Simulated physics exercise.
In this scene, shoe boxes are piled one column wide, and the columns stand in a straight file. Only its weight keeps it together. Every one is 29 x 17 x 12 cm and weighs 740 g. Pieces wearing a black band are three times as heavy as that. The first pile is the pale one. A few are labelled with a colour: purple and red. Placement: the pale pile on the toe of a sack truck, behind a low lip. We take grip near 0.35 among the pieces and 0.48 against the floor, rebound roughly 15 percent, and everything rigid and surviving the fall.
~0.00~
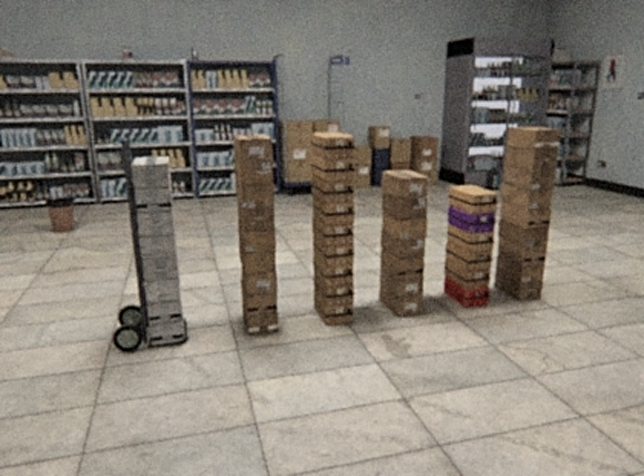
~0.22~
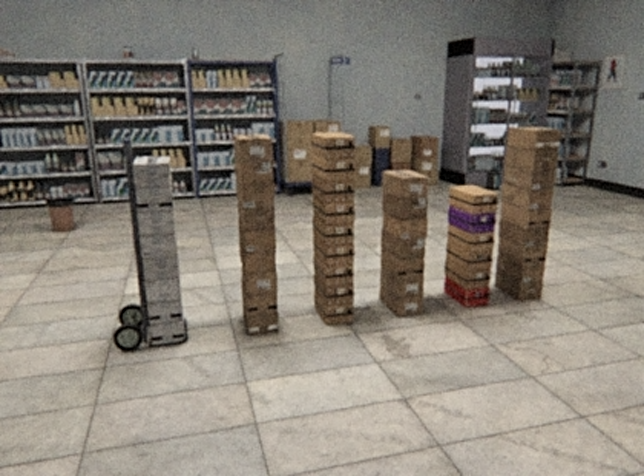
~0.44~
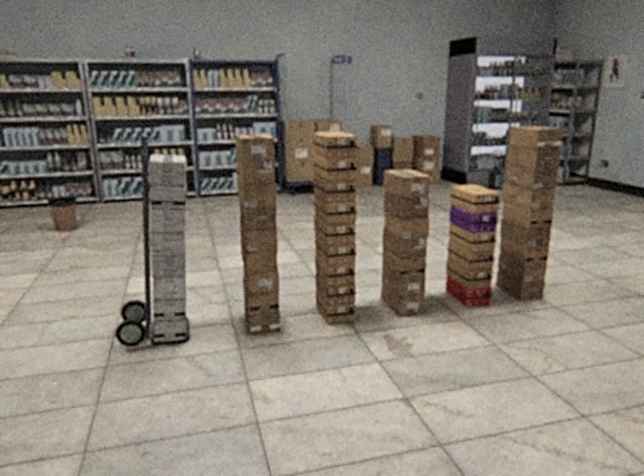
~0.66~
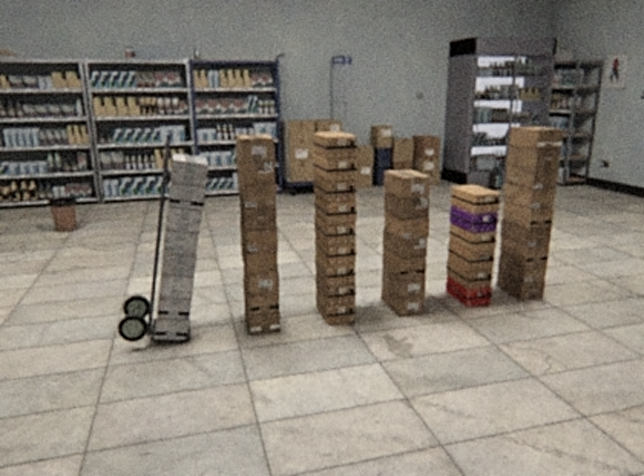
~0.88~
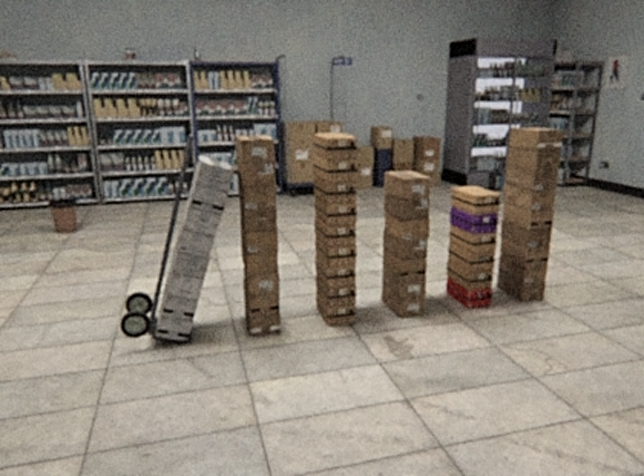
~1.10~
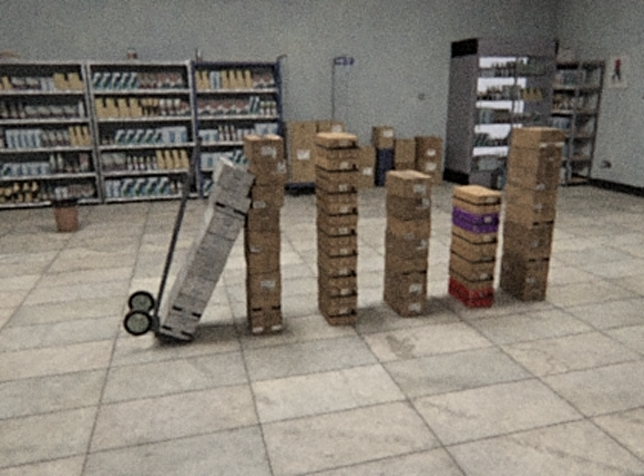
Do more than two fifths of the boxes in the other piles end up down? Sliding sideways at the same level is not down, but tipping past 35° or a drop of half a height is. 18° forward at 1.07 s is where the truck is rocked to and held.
Yes.
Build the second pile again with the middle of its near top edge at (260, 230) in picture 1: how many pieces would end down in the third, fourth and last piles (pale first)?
Third 0, fourth 0, last 0.
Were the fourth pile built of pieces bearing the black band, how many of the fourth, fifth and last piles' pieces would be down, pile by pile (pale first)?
Down per pile - fourth: 6, fifth: 5, last: 8.
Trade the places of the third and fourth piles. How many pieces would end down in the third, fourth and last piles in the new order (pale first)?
Third 7, fourth 9, last 9.
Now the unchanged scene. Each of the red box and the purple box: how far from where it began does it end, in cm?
Estimate: Red near 5 cm, purple near 115 cm.
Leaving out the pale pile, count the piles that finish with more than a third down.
Count: 5.
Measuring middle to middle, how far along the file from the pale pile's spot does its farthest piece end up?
Distance along: Near 95 cm.
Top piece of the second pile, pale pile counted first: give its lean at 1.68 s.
It leans around 20°.
After 1.68 s, 8 of the pale pile down; none of the 40 other boxes down, 12 disturbed.
After 2.46 s, 8 of the pale pile down; 12 of the 40 other boxes down.
After 2.98 s, 8 of the pale pile down; 25 of the 40 other boxes down; red box leaning 26°; purple box leaning 22°, 51 mm lower.
After 3.58 s, 8 of the pale pile down; 37 of the 40 other boxes down; purple box on its side; red box leaning 14°.
At rest (4.7 s), 8 of the pale pile down; 37 of the 40 other boxes down; purple box on its side; red box leaning 6°. That is 92 per cent. As the last picture would show them, middles, purple box near (605, 251), red box near (477, 288).
